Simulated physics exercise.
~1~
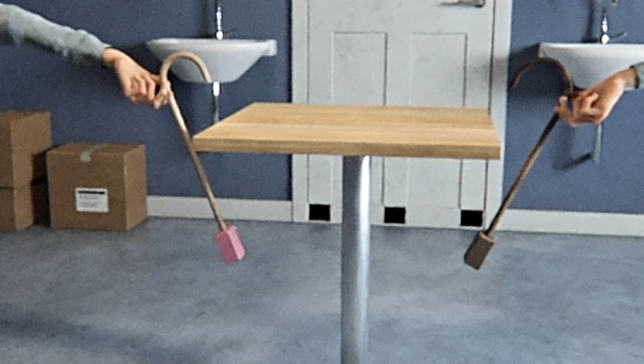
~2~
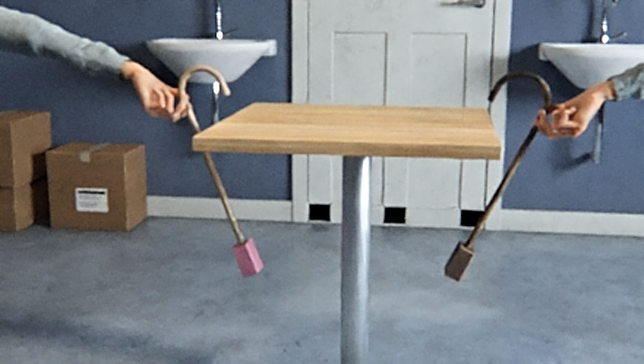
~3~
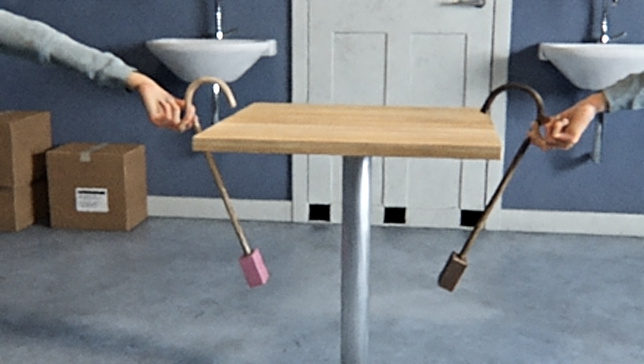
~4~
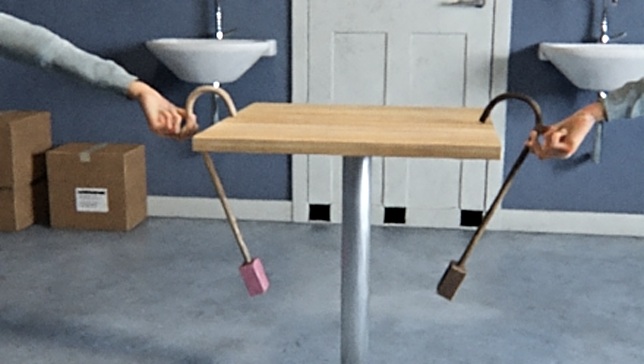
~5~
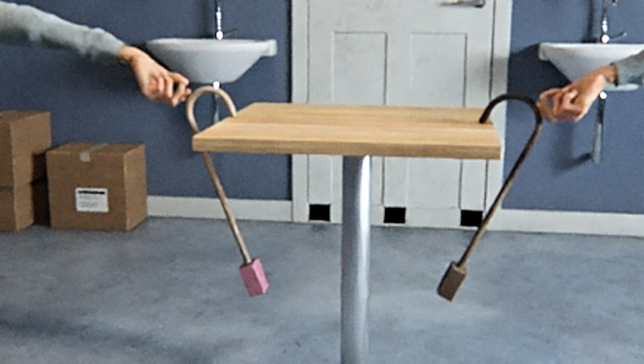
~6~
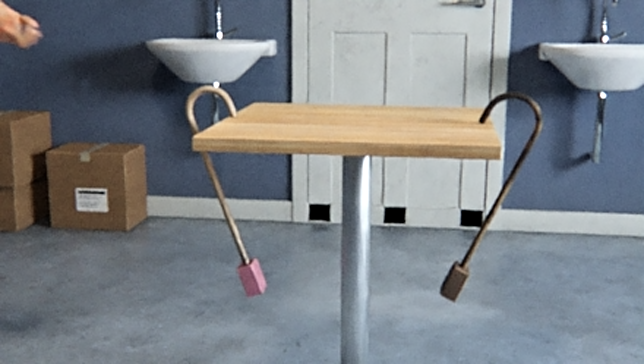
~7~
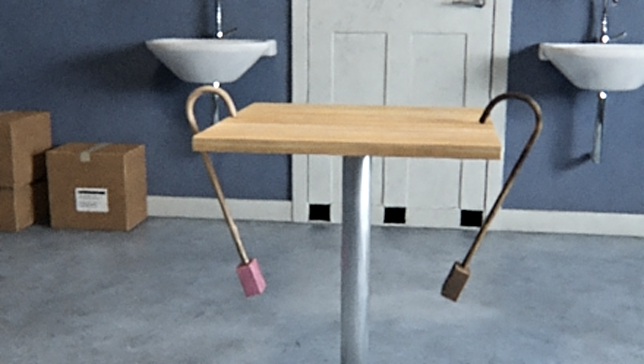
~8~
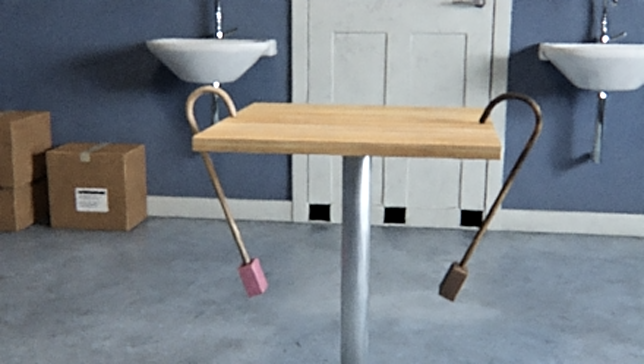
Two hooked brushes are lowered by hands onto opposite table ends and stay hanging.
